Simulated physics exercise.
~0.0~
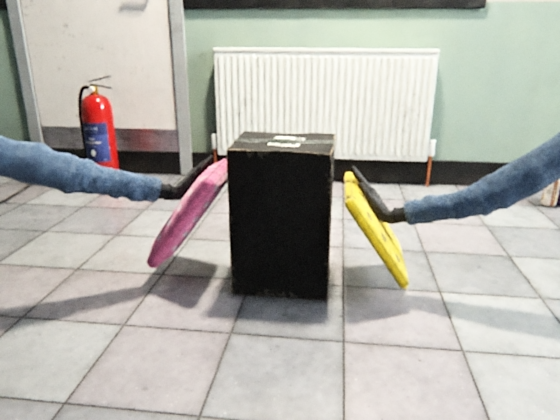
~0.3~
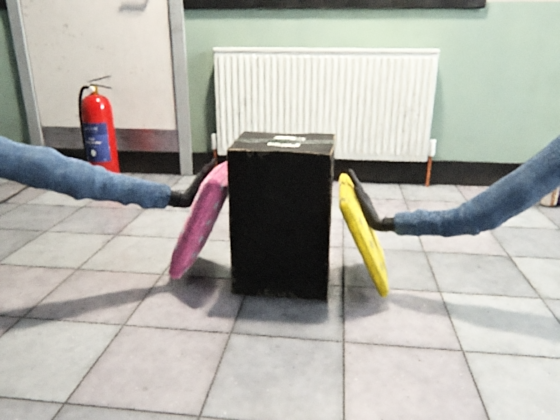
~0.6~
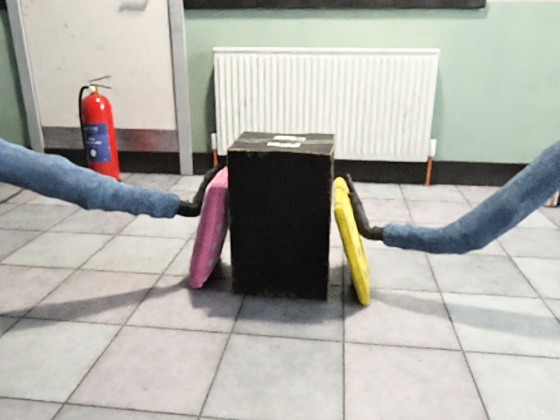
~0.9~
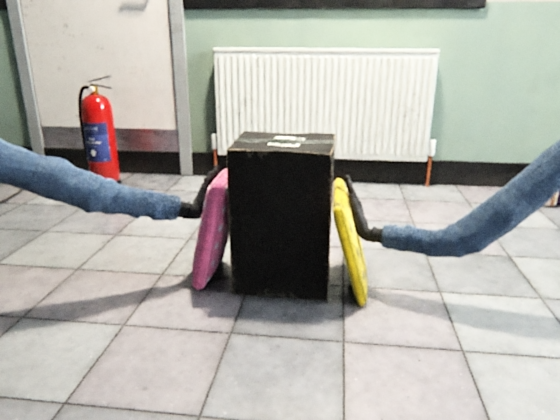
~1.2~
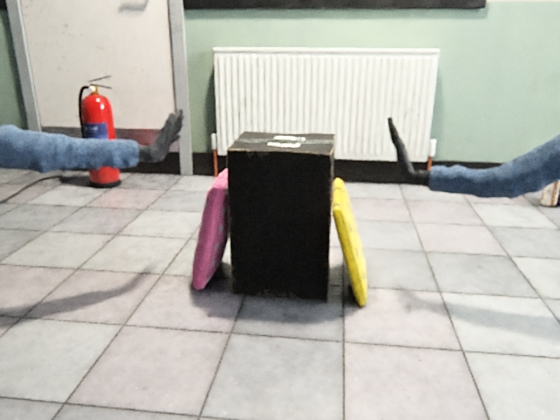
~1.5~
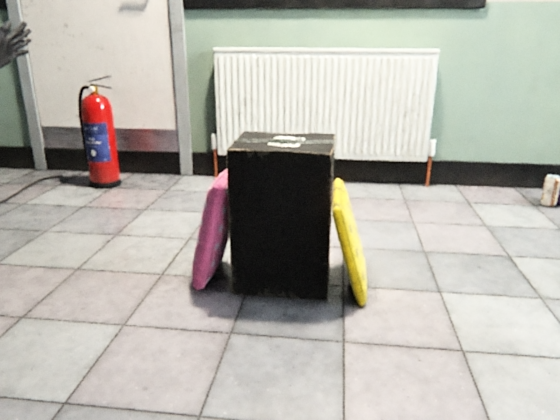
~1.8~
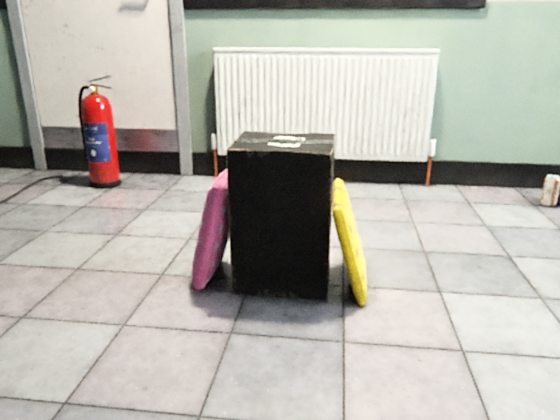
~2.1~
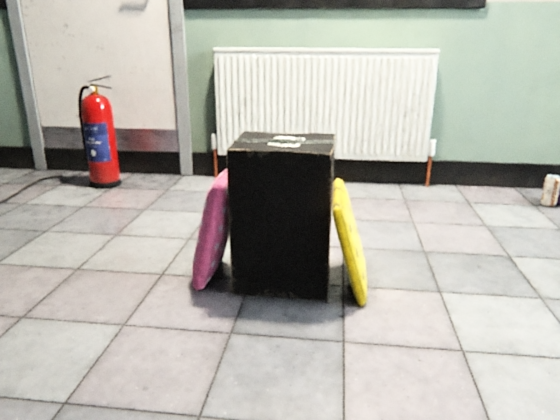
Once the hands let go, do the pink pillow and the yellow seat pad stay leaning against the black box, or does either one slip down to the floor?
Both stay leaning against the box, the pink pillow on the left and the yellow seat pad on the right.
